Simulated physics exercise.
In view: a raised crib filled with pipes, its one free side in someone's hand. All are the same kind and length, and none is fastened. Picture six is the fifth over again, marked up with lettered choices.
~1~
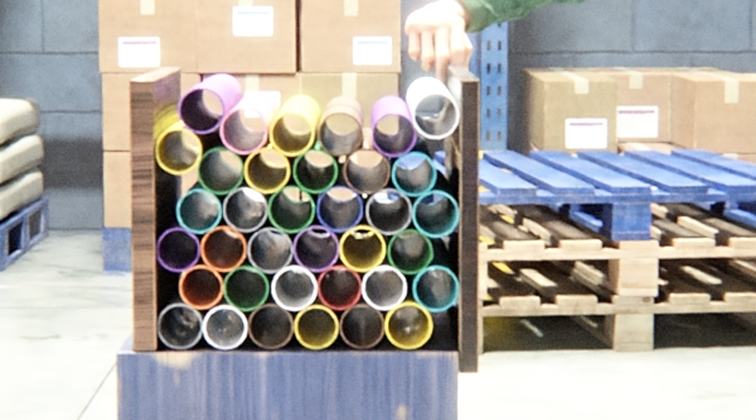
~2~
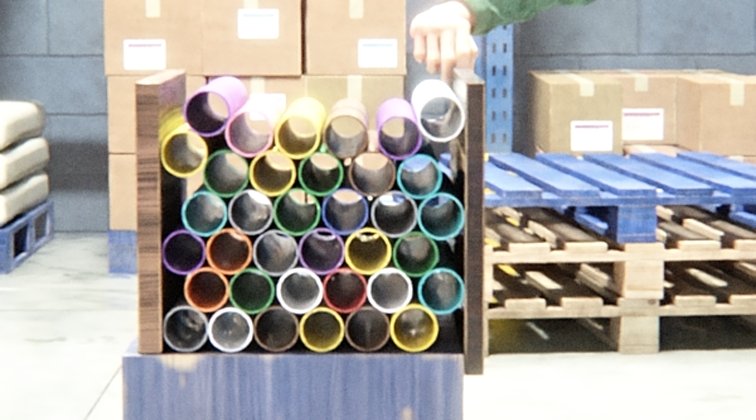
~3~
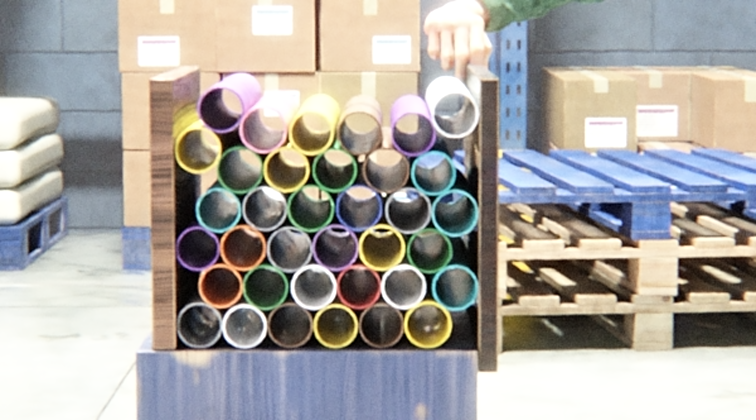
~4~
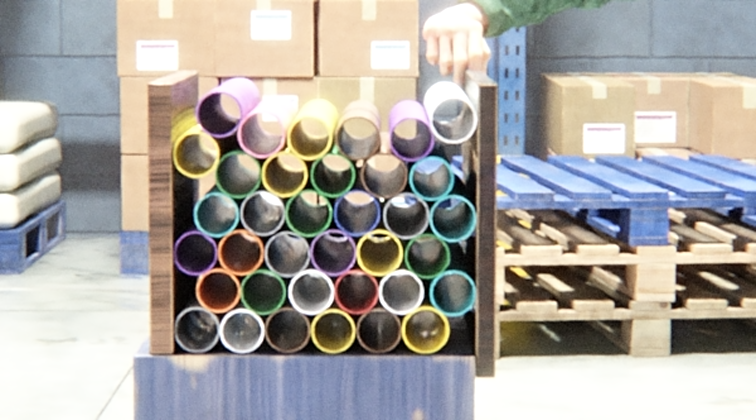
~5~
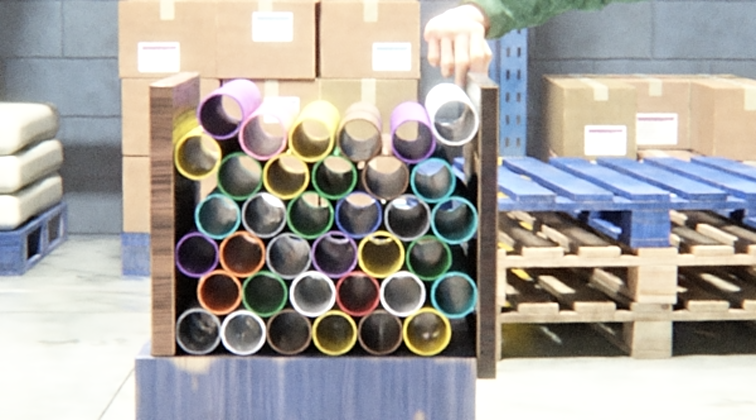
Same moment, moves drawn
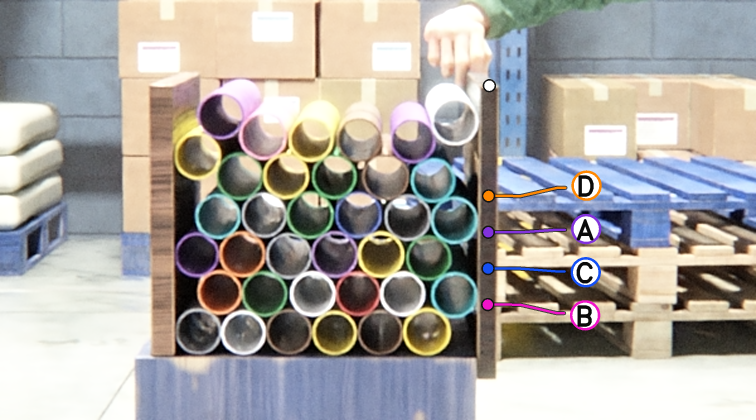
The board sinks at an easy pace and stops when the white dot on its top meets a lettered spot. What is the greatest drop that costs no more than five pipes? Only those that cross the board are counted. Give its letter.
At most to B.
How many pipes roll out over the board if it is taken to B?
It comes to four.
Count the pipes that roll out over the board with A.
At A the number is one.
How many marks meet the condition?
Four of the four.
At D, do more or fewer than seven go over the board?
Fewer than seven.
On the marked copy, A at (489, 232); B at (488, 305); C at (488, 269); D at (489, 196); the white dot at (490, 86).
Following B. Soon after the start, top of the board (478, 180).
Later, top of the board (477, 283).
In the end, top of the board (477, 304), four out over the board.
As for the rest, A one out over the board; C one out over the board; D none out over the board.
